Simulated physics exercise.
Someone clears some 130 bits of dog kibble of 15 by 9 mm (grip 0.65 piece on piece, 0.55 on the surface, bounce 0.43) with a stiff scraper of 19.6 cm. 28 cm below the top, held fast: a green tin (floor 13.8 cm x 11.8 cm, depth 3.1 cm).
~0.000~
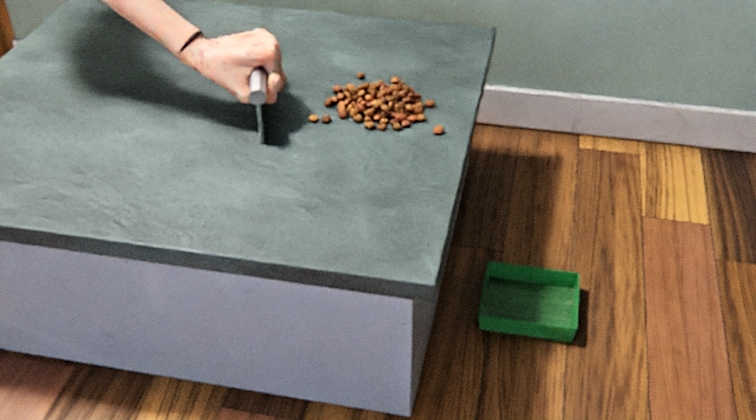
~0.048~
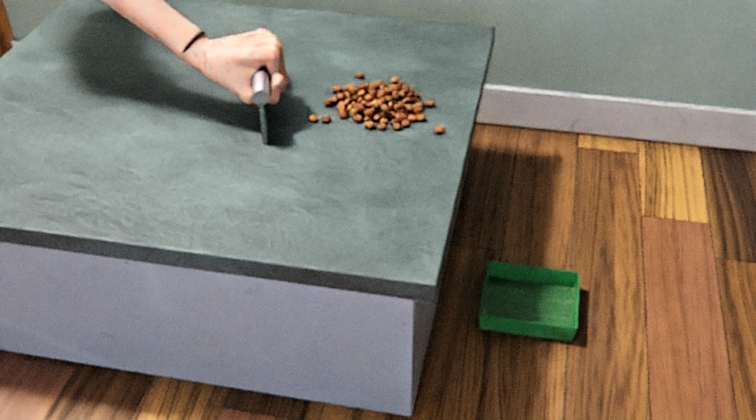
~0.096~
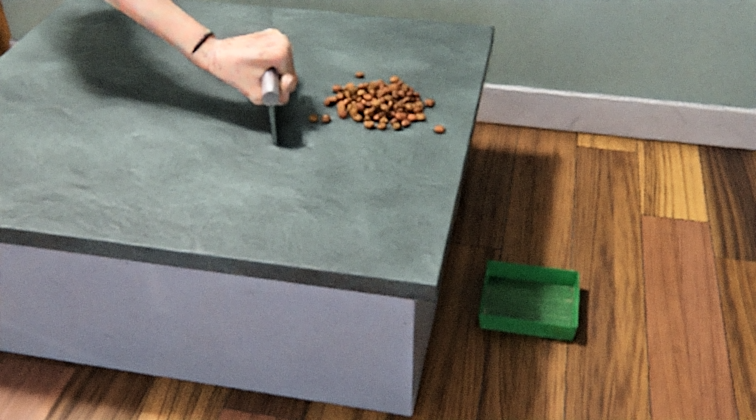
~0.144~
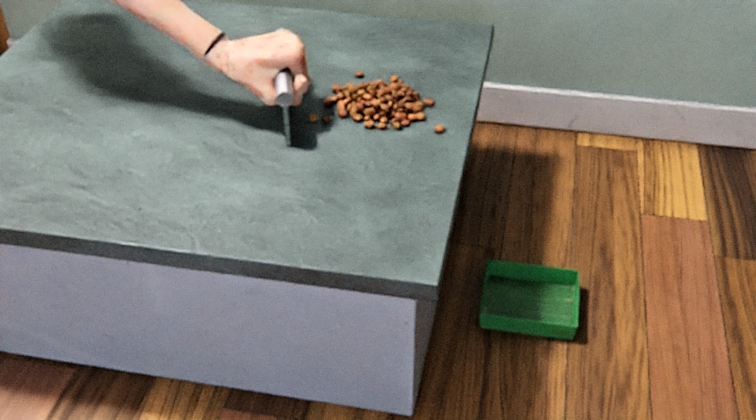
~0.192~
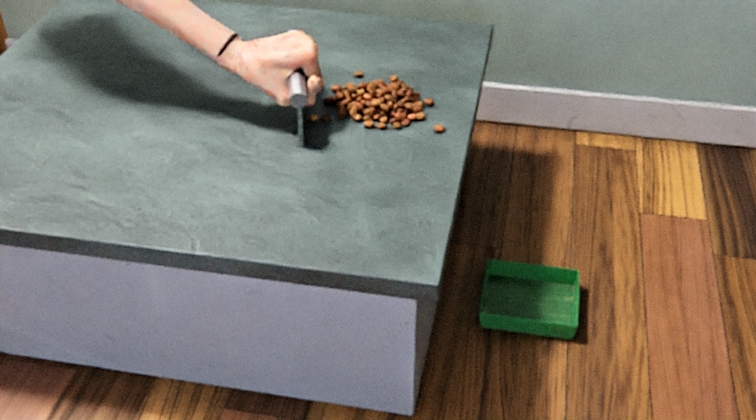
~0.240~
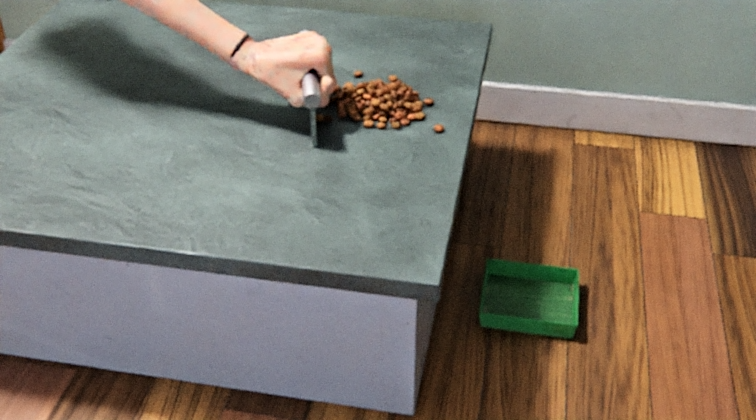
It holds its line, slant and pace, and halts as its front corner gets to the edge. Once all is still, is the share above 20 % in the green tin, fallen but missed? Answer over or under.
Green tin: Under, missed: Over.
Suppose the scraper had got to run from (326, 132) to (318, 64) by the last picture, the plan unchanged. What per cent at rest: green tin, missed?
Green tin 0, missed 0.
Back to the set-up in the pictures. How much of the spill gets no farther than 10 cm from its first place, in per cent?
Some 15 per cent.
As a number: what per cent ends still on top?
Some 55 per cent.
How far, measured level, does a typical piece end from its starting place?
Some 16 cm.
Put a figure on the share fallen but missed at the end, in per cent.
Roughly 40 per cent.
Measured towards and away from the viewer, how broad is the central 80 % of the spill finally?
Roughly 18 cm.
After 0.51 s, scraper 19 cm from its start, spill 13 cm wide; still on top 100 %.
After 0.77 s, scraper 28 cm from its start, spill 16 cm wide; off the edge, not caught 10 %, still on top 90 %.
Then, at 1.00 s, scraper 29 cm from its start, spill 16 cm wide; green tin 5 %, off the edge, not caught 40 %, still on top 55 %.
At rest (2.0 s), green tin 5 %, fallen but missed 40 %, still on top 55 %.
